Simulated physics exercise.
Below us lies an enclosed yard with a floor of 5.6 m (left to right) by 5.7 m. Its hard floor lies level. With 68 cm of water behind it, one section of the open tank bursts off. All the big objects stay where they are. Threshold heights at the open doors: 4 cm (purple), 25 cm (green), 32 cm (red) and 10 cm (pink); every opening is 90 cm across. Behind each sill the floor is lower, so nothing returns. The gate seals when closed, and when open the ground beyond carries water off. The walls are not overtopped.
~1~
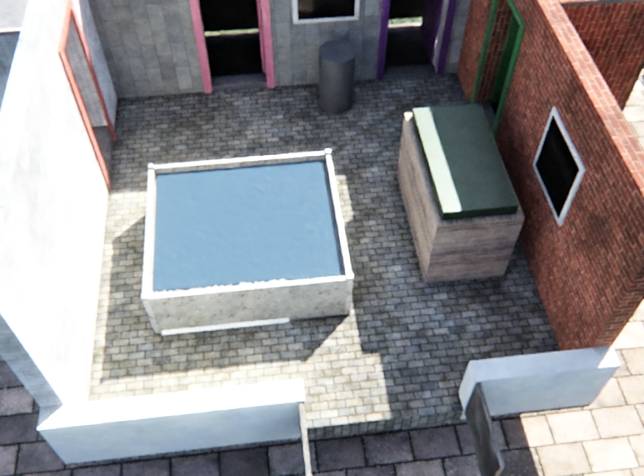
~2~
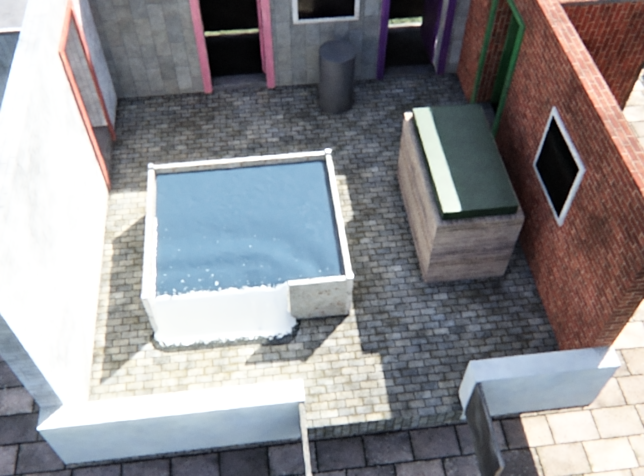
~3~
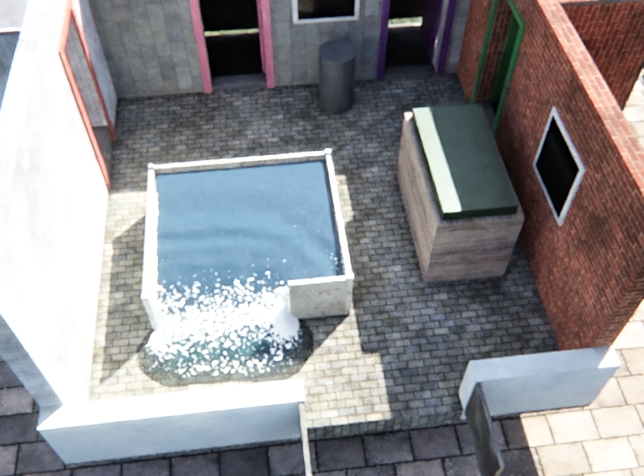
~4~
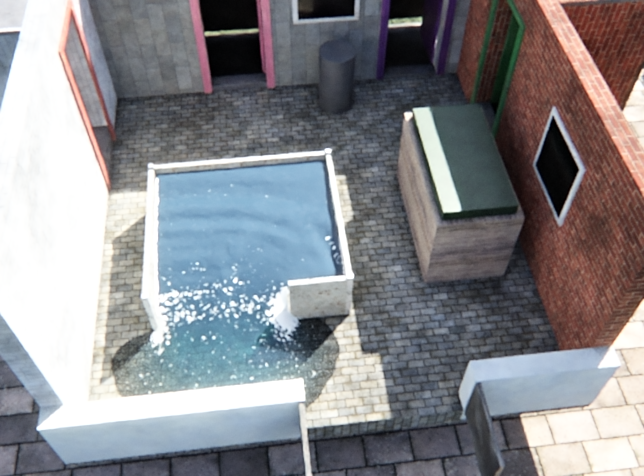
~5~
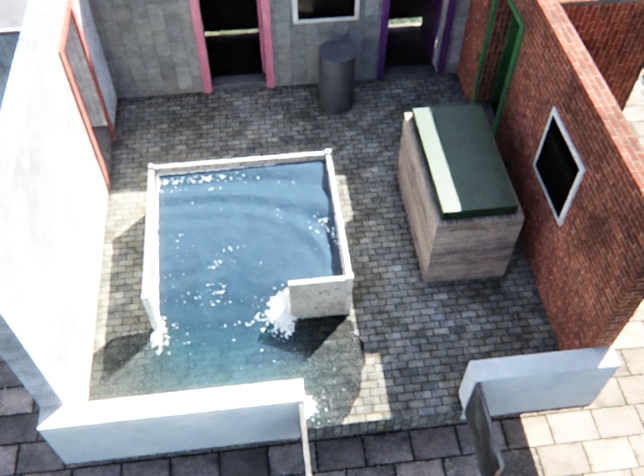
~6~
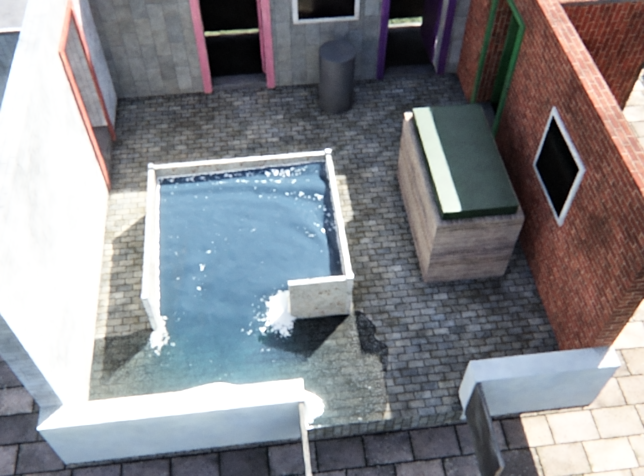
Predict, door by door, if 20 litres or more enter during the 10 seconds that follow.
Door by door: At the purple door it passes the limit; at the green door it does not reach the limit; at the red door it does not reach the limit; at the pink door it keeps below the limit.
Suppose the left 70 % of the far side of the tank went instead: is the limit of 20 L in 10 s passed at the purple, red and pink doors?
Against that limit: Purple past it, red below, pink over.
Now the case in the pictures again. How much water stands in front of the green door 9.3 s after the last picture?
Roughly 7.0 cm deep.
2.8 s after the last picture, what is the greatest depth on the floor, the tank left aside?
About 43 cm.
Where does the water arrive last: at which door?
It is the purple one.
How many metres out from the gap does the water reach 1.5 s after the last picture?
About 4.2 m.
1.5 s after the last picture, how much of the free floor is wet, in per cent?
About 40 per cent.
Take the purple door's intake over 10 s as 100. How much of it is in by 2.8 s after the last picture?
About 0 per cent.
Then, 0.7 s after the last picture water covers 20 % of the floor and is deepest (71 cm) near (102, 430); purple door not reached, green door not reached, red door not reached, pink door not reached.
Then, 1.5 s after the last picture water covers 40 % of the floor and is deepest (51 cm) near (86, 432); purple door not reached, green door not reached, red door not reached, pink door not reached.
Then, 2.8 s after the last picture water covers 60 % of the floor and is deepest (43 cm) near (118, 100); purple door not reached, green door not reached, red door 14 cm at the sill, 0 L in, pink door 7 cm at the sill, 0 L in.
Then, 5.3 s after the last picture water covers 95 % of the floor and is deepest (18 cm) near (308, 93); purple door 6 cm at the sill, 10 L in, green door 4 cm at the sill, 0 L in, red door 7 cm at the sill, 0 L in, pink door 8 cm at the sill, 1 L in.
Then, 9.3 s after the last picture water covers 100 % of the floor and is deepest (13 cm) near (457, 75); purple door 11 cm at the sill, 90 L in, green door 7 cm at the sill, 0 L in, red door 5 cm at the sill, 0 L in, pink door 6 cm at the sill, 1 L in.
